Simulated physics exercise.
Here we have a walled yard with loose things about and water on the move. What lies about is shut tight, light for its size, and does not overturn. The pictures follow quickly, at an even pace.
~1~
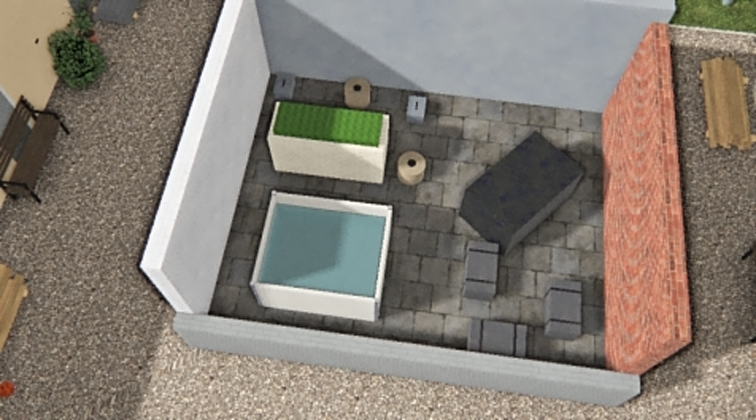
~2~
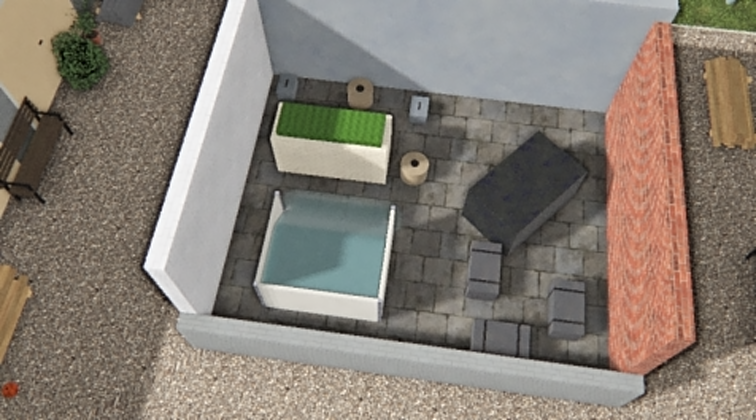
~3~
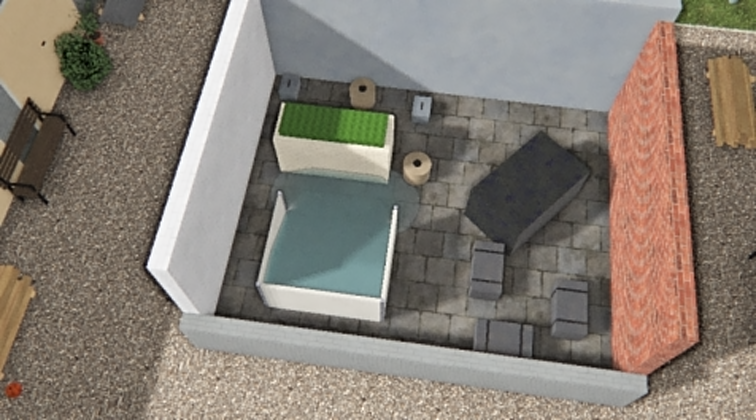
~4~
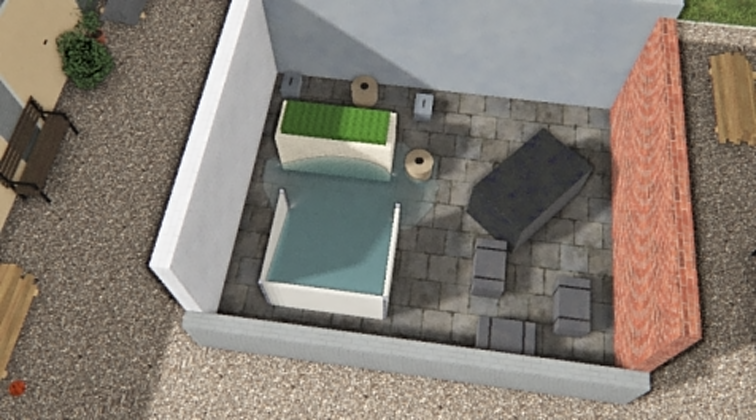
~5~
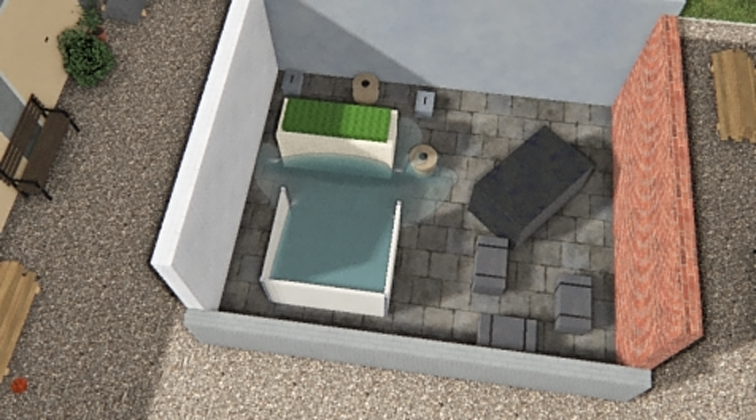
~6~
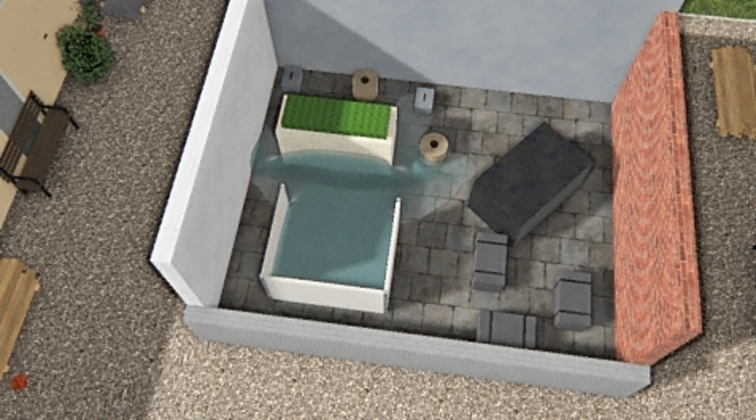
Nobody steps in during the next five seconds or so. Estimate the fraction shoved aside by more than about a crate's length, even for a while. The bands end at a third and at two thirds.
That comes to at least two thirds.
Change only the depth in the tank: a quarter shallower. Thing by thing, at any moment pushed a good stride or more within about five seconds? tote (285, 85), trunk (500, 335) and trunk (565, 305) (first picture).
In turn: Swept aside, less than that, short of that.
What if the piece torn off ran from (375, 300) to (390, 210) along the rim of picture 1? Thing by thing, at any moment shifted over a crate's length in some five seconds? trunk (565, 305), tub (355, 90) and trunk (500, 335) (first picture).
As listed: Moved that far, never so far, that far or more.
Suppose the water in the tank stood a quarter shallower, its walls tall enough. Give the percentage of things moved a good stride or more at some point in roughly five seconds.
I make it 60 per cent.
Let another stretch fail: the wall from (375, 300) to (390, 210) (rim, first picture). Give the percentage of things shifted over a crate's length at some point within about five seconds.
I make it 60 per cent.
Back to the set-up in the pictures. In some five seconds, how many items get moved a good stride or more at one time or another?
The number is 7.
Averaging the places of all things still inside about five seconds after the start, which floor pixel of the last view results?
Close to (488, 221).
A moment on, 1 of 7 are well off their spots; 0 afloat.
Next, 1 of 7 are well off their spots; 2 afloat.
Later, 5 of 7 are well off their spots; 4 afloat.
In the end, 6 of 7 are well off their spots, and 7 have been at some point; 5 afloat.
